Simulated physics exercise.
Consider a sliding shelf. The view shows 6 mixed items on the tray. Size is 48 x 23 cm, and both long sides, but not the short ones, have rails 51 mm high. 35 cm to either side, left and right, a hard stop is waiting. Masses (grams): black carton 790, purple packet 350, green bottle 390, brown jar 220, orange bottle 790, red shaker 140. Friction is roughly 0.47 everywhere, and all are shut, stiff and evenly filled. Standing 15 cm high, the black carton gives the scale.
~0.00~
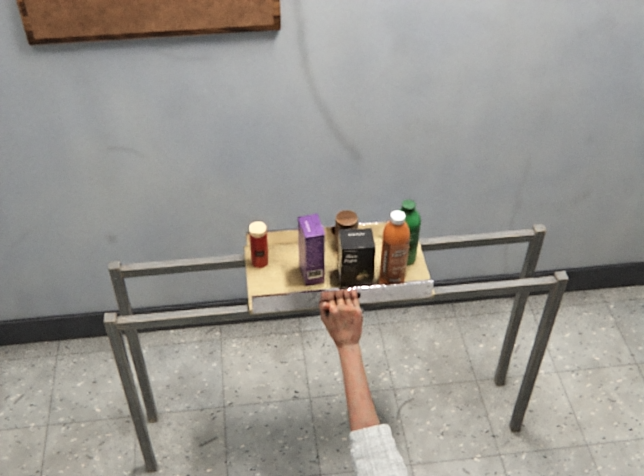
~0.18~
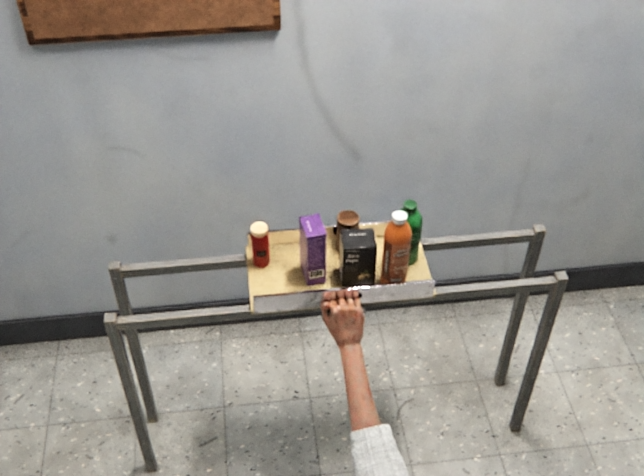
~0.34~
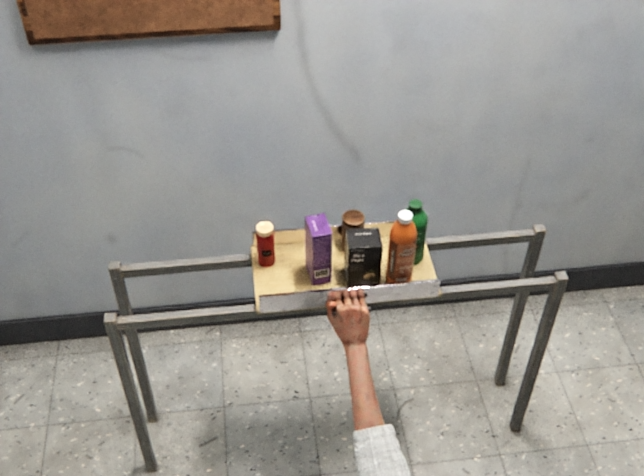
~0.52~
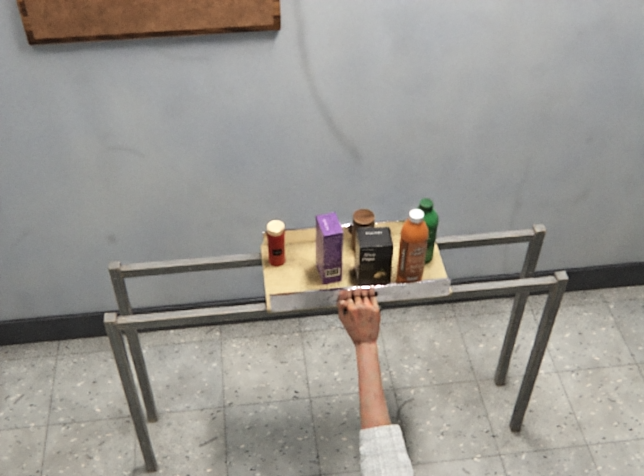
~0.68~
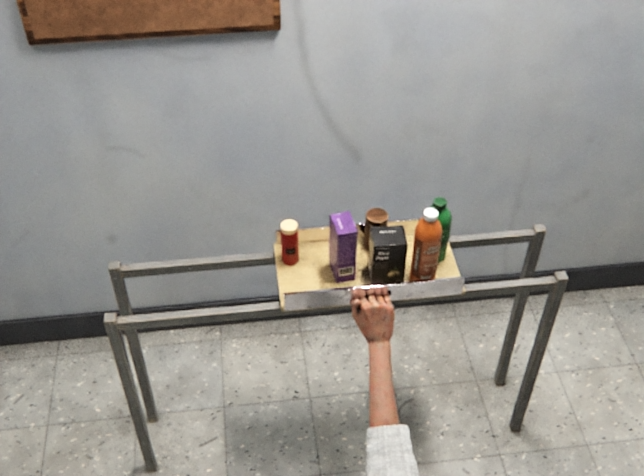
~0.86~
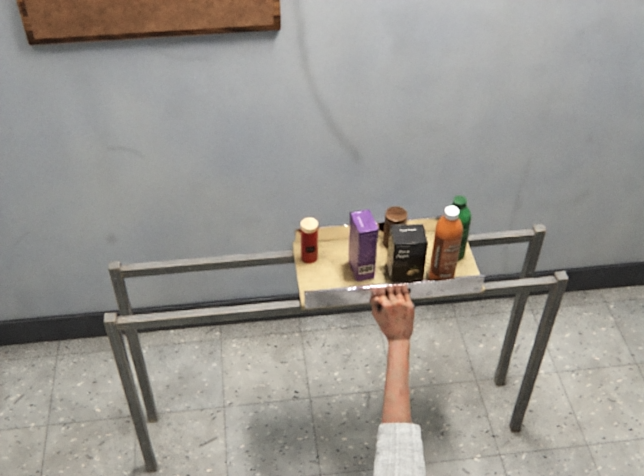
The footage shows a hand gripping the front edge of a tray holding a red shaker, purple packet, black carton, brown jar, orange bottle and green bottle, barely moving it at first, then sliding it steadily right along metal rails.
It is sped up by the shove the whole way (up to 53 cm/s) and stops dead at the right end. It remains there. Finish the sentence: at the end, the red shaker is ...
Still on the tray.
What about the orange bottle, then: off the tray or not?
When everything stops, the orange bottle is out of bounds.
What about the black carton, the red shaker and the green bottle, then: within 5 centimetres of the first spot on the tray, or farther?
Black carton: Remains in place; red shaker: Is displaced; green bottle: Remains in place.
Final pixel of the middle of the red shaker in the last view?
Near (416, 234).
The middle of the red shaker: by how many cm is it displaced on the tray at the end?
I'd put it at about 11 centimetres.
After 1.46 s, tray has slid 35 cm right; red shaker 17° off upright near (396, 232); purple packet 14° off upright; orange bottle 11° off upright.
After 1.76 s, tray has slid 35 cm right; red shaker on its side near (417, 237); orange bottle 33° off upright; purple packet 23° off upright.
After 2.06 s, tray has slid 35 cm right; orange bottle now off the tray; red shaker on its side near (416, 234); purple packet 23° off upright.
After 2.36 s, tray has slid 35 cm right; red shaker on its side near (416, 234); purple packet 23° off upright; black carton moved 2 cm.
In the end (2.5 s), off the tray, orange bottle; toppled on the tray, red shaker; the other 4 under 5 cm from the start. In the last view, red shaker near (416, 234).
